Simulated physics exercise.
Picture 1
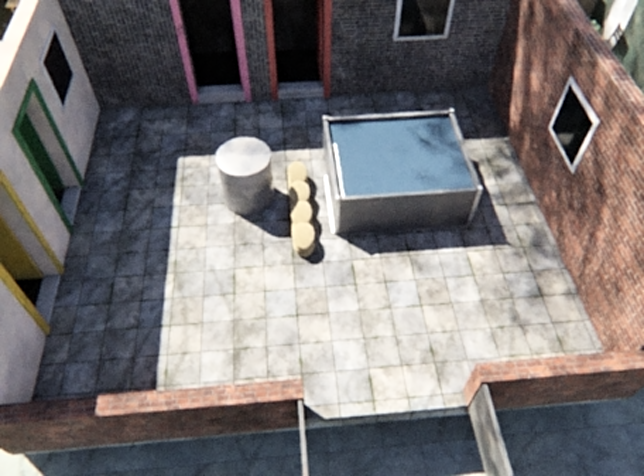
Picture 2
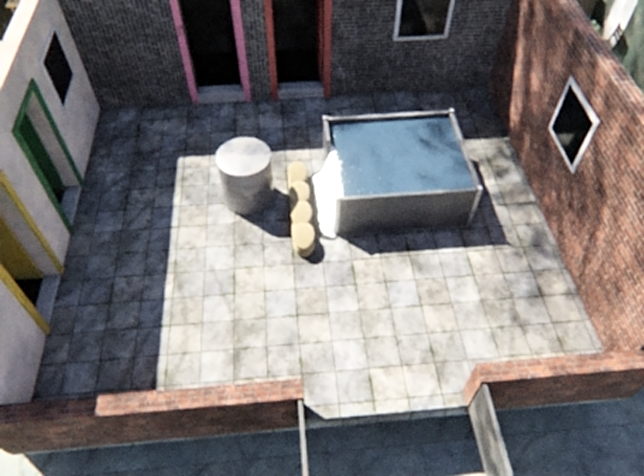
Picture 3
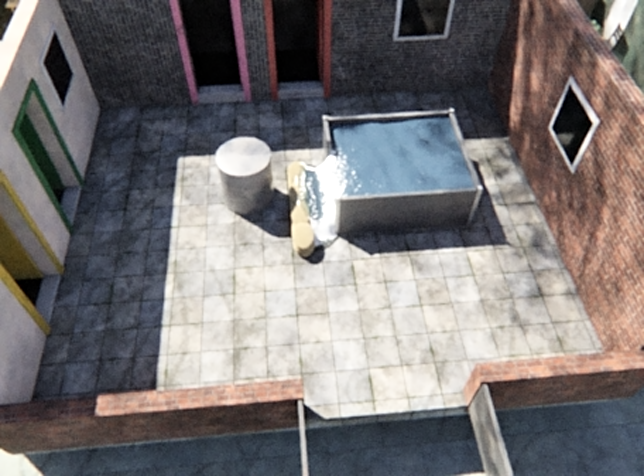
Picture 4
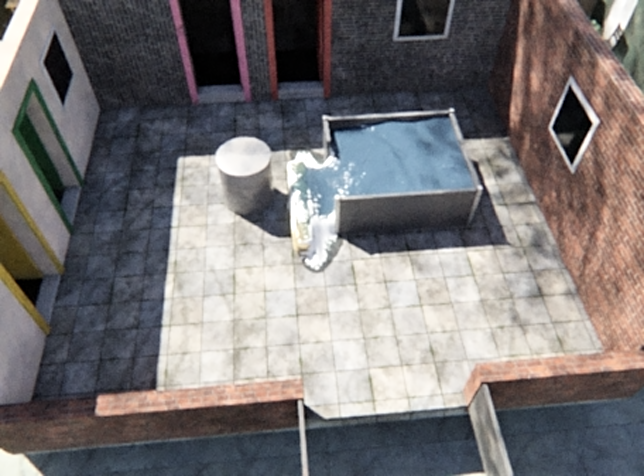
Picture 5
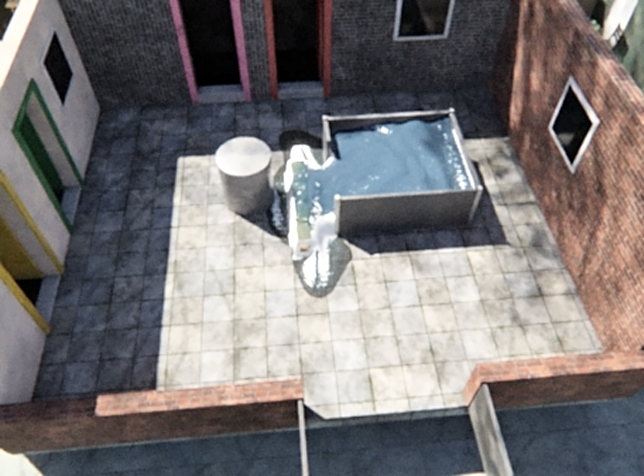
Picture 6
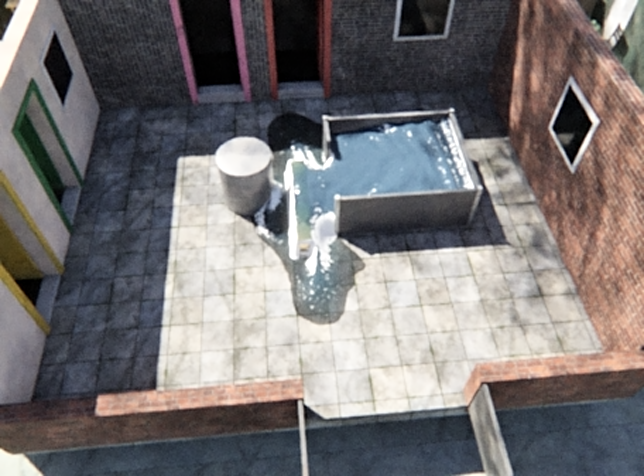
In a paved, walled courtyard, water burst from the left side of a raised rectangular tank, splashed over a short row of tan sandbags, and spread across the paving around them as the tank's level dropped.
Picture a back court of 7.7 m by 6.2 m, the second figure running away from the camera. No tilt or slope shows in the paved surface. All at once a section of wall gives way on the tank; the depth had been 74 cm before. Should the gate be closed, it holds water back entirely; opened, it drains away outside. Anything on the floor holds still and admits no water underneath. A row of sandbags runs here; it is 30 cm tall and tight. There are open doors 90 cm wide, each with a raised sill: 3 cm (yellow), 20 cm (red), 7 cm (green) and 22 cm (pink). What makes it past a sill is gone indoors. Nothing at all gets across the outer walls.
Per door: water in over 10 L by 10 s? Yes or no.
Yellow door yes, red door no, green door no, pink door no.
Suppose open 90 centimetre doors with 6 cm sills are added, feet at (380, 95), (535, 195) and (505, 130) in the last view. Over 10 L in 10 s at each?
In turn: Short of it, short of it, short of it.
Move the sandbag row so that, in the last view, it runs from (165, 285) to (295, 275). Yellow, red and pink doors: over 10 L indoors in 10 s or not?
Checking the limit, yellow is too much, red is fine, pink is fine.
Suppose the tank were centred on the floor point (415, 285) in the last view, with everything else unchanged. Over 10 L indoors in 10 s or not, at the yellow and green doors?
Result - yellow door exceeds it, green door exceeds it.
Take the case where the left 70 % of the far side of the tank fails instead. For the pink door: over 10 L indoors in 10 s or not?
Against the limit, pink does not exceed it.
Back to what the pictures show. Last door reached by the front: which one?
Green.
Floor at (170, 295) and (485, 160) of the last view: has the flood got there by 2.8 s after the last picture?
Soaked, untouched.
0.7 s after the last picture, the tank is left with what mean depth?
I'd put the mean depth near 48 centimetres.
Then, 0.7 s after the last picture water covers 30 % of the floor and is deepest (56 cm) near (318, 210); yellow door not reached, red door 15 cm at the sill, 0 L in, green door not reached, pink door not reached.
Then, 1.5 s after the last picture water covers 50 % of the floor and is deepest (42 cm) near (318, 210); yellow door not reached, red door 20 cm at the sill, 0 L in, green door not reached, pink door 15 cm at the sill, 0 L in.
Then, 2.8 s after the last picture water covers 65 % of the floor and is deepest (33 cm) near (318, 210); yellow door 7 cm at the sill, 15 L in, red door 14 cm at the sill, 3 L in, green door 2 cm at the sill, 0 L in, pink door 12 cm at the sill, 0 L in.
Then, 5.3 s after the last picture water covers 75 % of the floor and is deepest (23 cm) near (318, 210); yellow door 7 cm at the sill, 32 L in, red door 10 cm at the sill, 3 L in, green door 5 cm at the sill, 1 L in, pink door 7 cm at the sill, 0 L in.
Then, 9.3 s after the last picture water covers 95 % of the floor and is deepest (16 cm) near (318, 210); yellow door 6 cm at the sill, 68 L in, red door 7 cm at the sill, 3 L in, green door 4 cm at the sill, 1 L in, pink door 6 cm at the sill, 0 L in.
